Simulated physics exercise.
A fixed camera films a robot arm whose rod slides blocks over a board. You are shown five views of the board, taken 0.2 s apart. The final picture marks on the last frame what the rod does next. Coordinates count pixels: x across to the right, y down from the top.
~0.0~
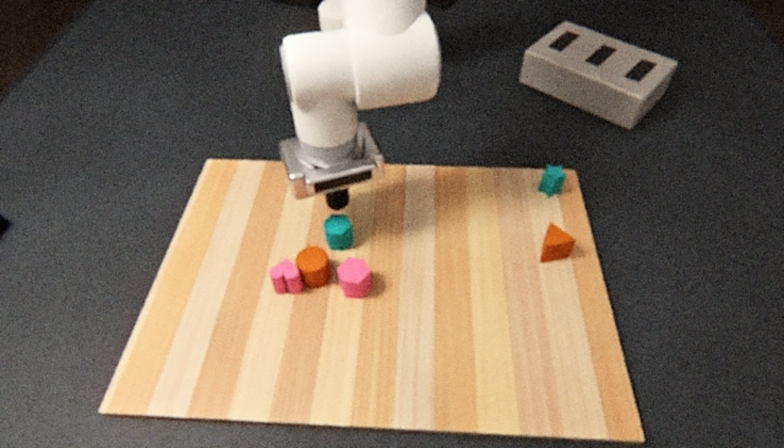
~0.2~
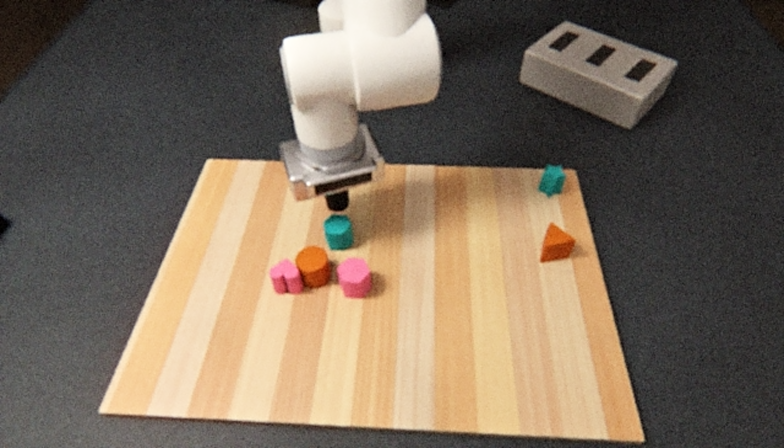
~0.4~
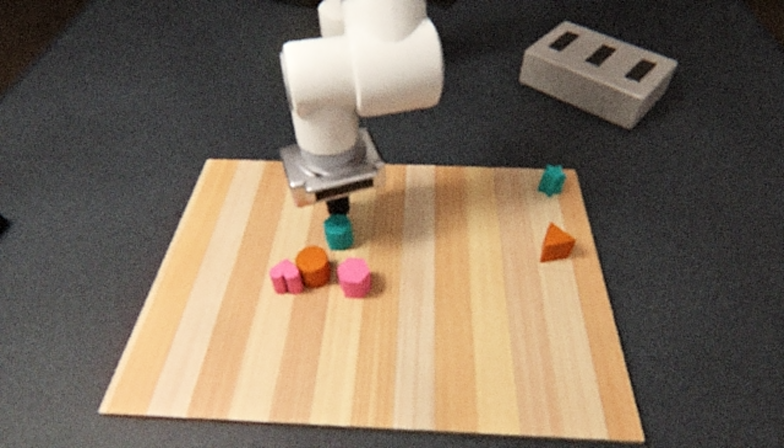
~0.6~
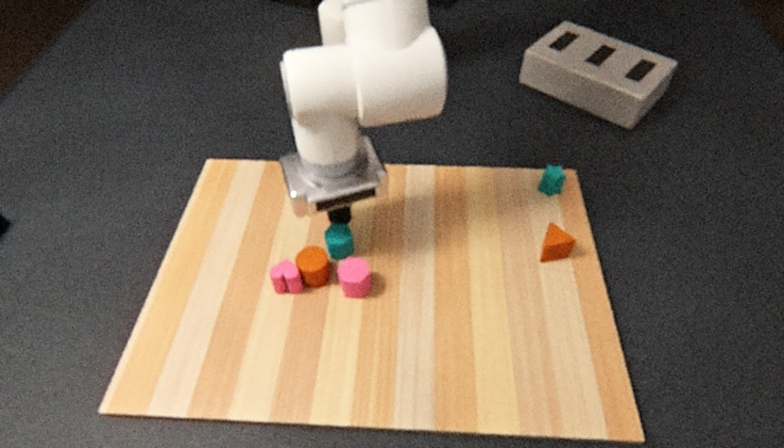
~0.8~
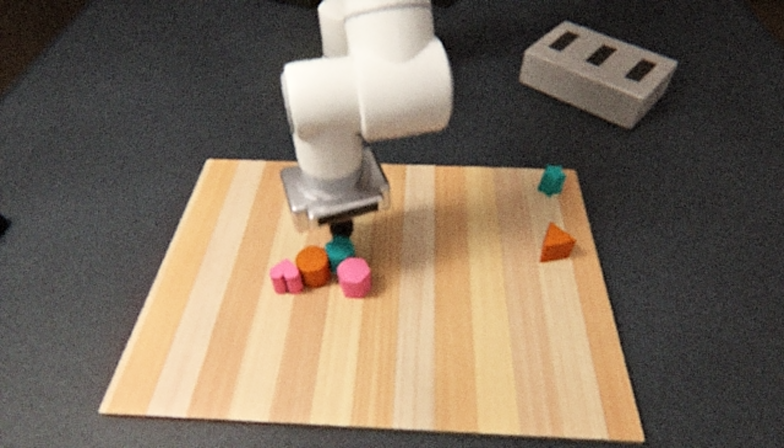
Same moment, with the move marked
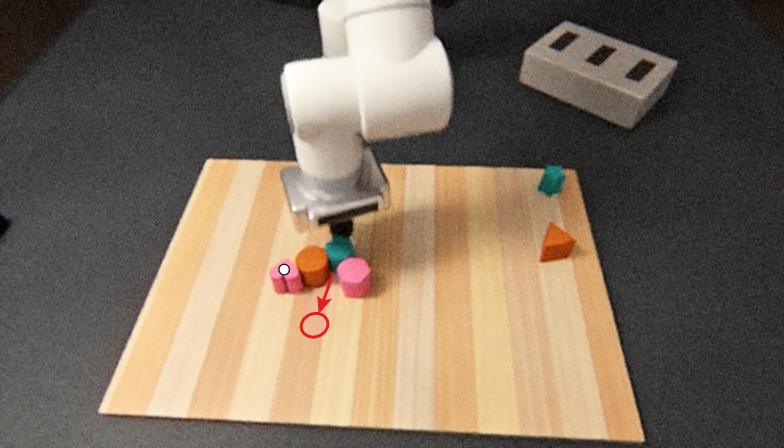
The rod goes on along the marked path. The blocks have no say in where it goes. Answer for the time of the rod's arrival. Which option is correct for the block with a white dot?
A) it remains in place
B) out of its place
The answer is B.
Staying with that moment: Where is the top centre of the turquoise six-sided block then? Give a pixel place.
(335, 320)
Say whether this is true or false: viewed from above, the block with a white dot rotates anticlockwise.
That claim is false.
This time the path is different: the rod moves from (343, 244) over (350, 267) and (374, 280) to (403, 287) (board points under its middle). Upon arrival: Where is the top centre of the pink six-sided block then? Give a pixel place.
It comes to (367, 290).
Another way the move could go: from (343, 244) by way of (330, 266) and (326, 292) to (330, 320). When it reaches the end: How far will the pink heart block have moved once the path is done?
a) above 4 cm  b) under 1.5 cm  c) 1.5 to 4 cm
Answer: C.
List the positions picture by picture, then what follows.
In the first frame, rod tip (338, 203); block tops, pink heart block (284, 270); orange circle (311, 258); turquoise six-sided block (337, 223); pink six-sided block (354, 270).
In the second frame, rod (338, 204); blocks unchanged.
In the third frame, rod (339, 210); blocks unchanged.
In the fourth frame, rod (340, 219); turquoise six-sided block (338, 233).
In the fifth frame, rod (342, 231); pink heart block (284, 270); orange circle (311, 258); turquoise six-sided block (339, 247); pink six-sided block (354, 270).
Path on the board, straight from (343, 244) to (315, 325); the dot is on the pink heart block.
The first path, step by step. One third of the way, rod (332, 258); pink heart block (275, 272), turned 15° clockwise; orange circle (305, 270); turquoise six-sided block (336, 274), turned 25° anticlockwise; pink six-sided block (363, 283), turned 25° anticlockwise.
Two thirds of the way, rod (323, 284); pink heart block (267, 274), turned 45° clockwise; orange circle (292, 286); turquoise six-sided block (332, 301), turned 45° anticlockwise; pink six-sided block (364, 284), turned 30° anticlockwise.
At the end, rod (312, 314); pink heart block (267, 274), turned 50° clockwise; orange circle (285, 294); turquoise six-sided block (335, 320), turned 80° anticlockwise; pink six-sided block (364, 284), turned 30° anticlockwise.
